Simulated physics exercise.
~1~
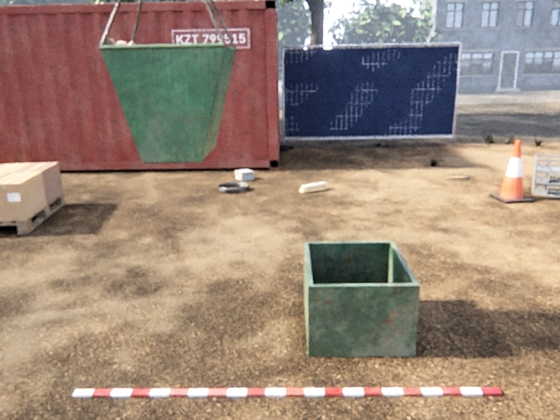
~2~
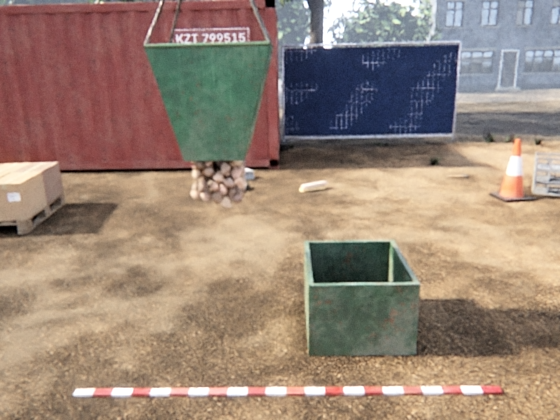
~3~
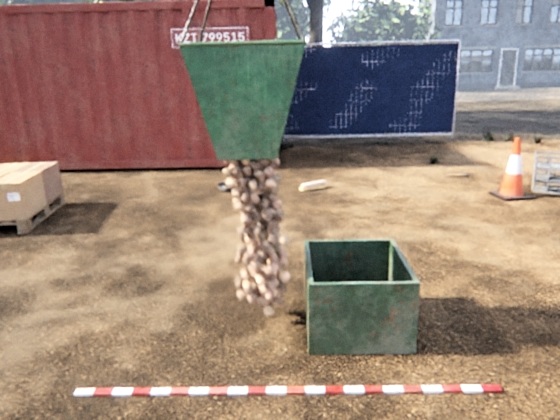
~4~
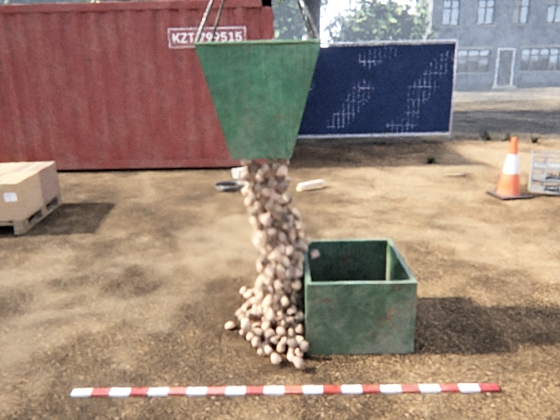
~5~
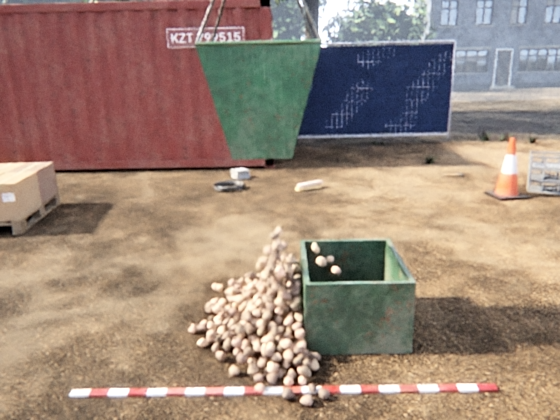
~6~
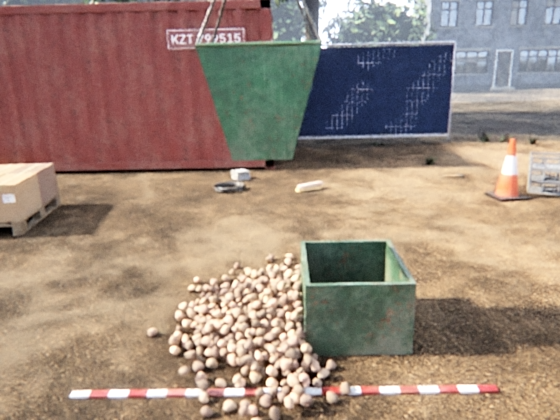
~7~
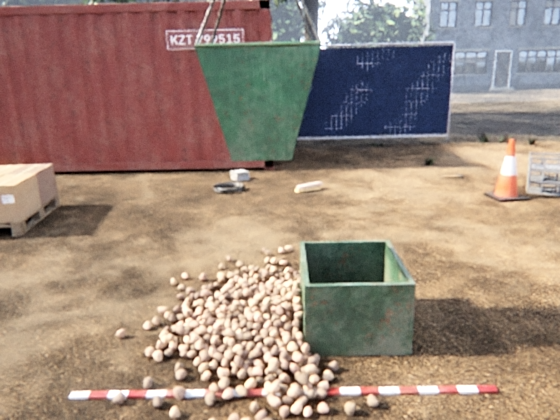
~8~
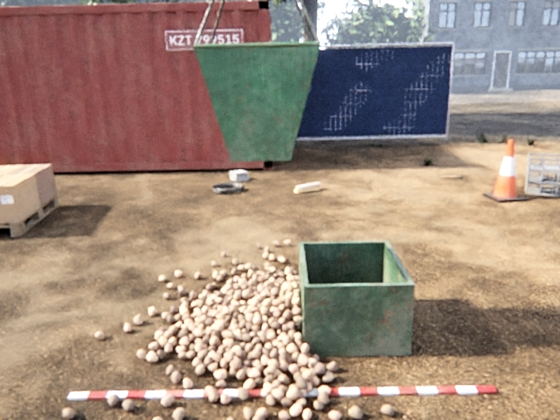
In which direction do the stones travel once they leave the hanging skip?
The stones move down, dropping from the bottom of the skip to the ground.
